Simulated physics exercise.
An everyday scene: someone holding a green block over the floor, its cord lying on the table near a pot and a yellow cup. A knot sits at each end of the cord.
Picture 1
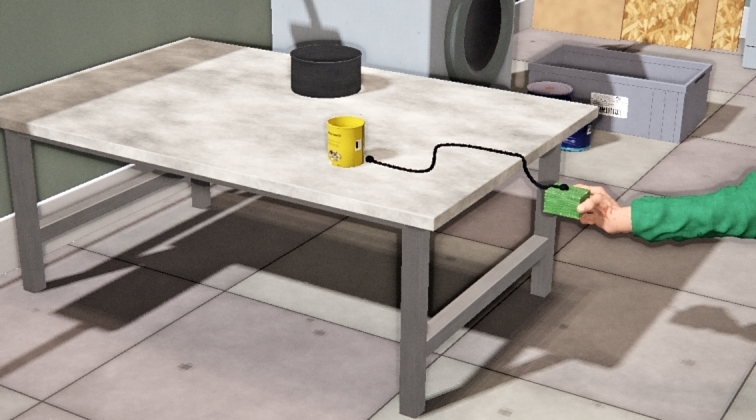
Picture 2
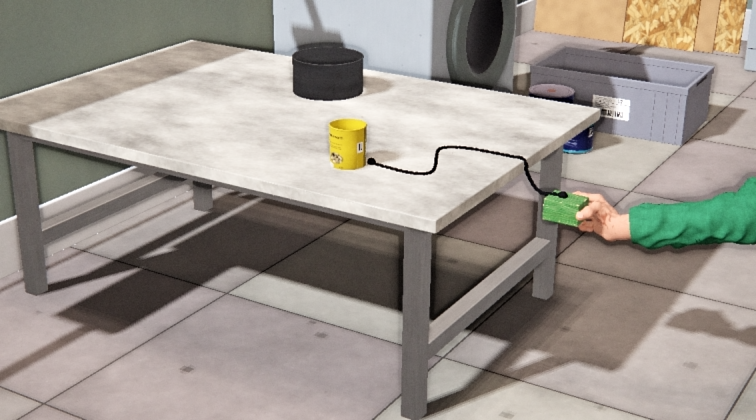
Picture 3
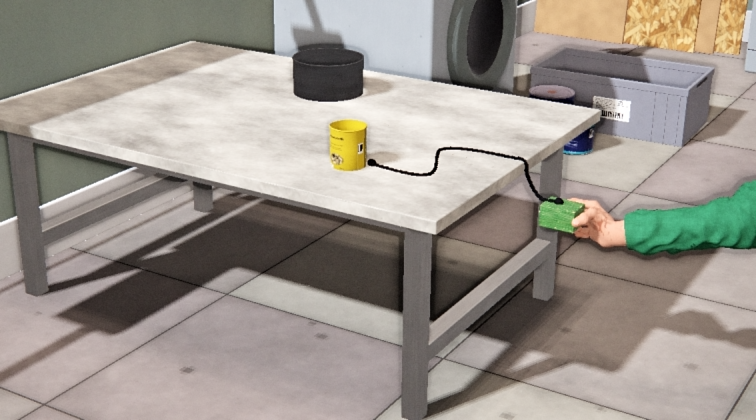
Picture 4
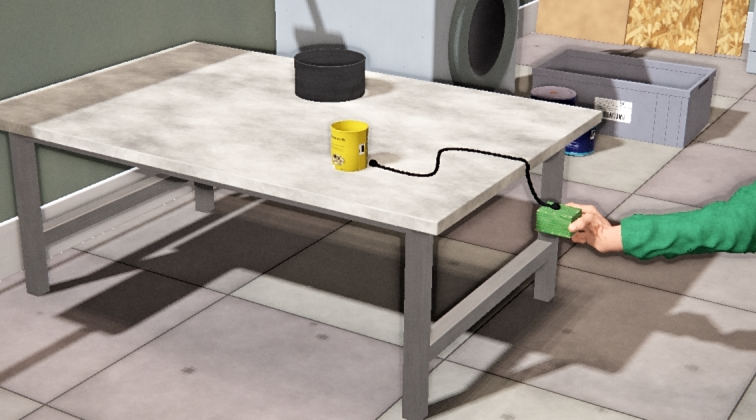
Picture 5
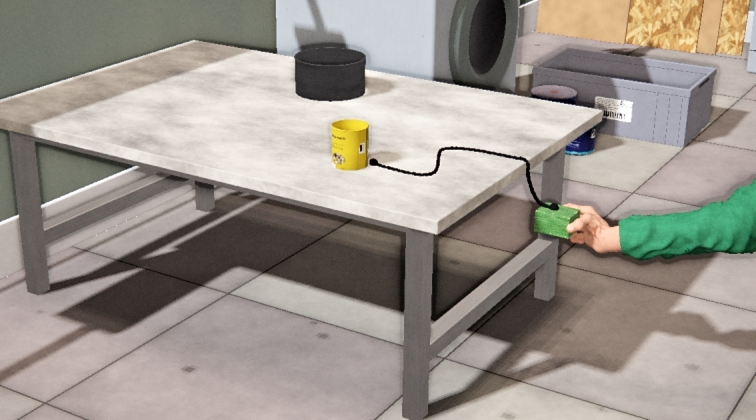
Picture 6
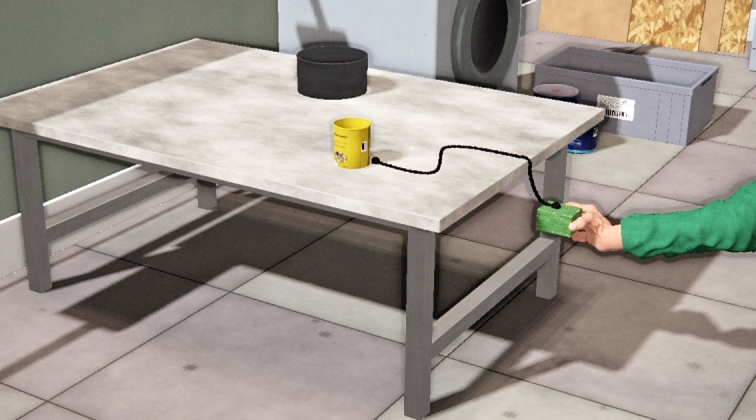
A green-sleeved arm lowering a green block slightly beside a table, its black cord lying across the top near a yellow cup.
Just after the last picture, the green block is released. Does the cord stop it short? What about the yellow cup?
By the end the green block has gone all the way down, and the yellow cup has been taken down too.
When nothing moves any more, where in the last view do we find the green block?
Resting place: Roughly (542, 361).
Then, 0.24 s after the last picture, block below the edge near (551, 285); pot unmoved; cup unmoved.
Then, 0.44 s after the last picture, block on the floor near (542, 361); pot unmoved; cup tugged along near (578, 169).
Then, 0.64 s after the last picture, block on the floor near (542, 361); pot unmoved; cup down on the floor.
At rest, block on the floor near (542, 361); pot unmoved; cup down on the floor. The green block lands on the floor and the yellow cup follows it down.
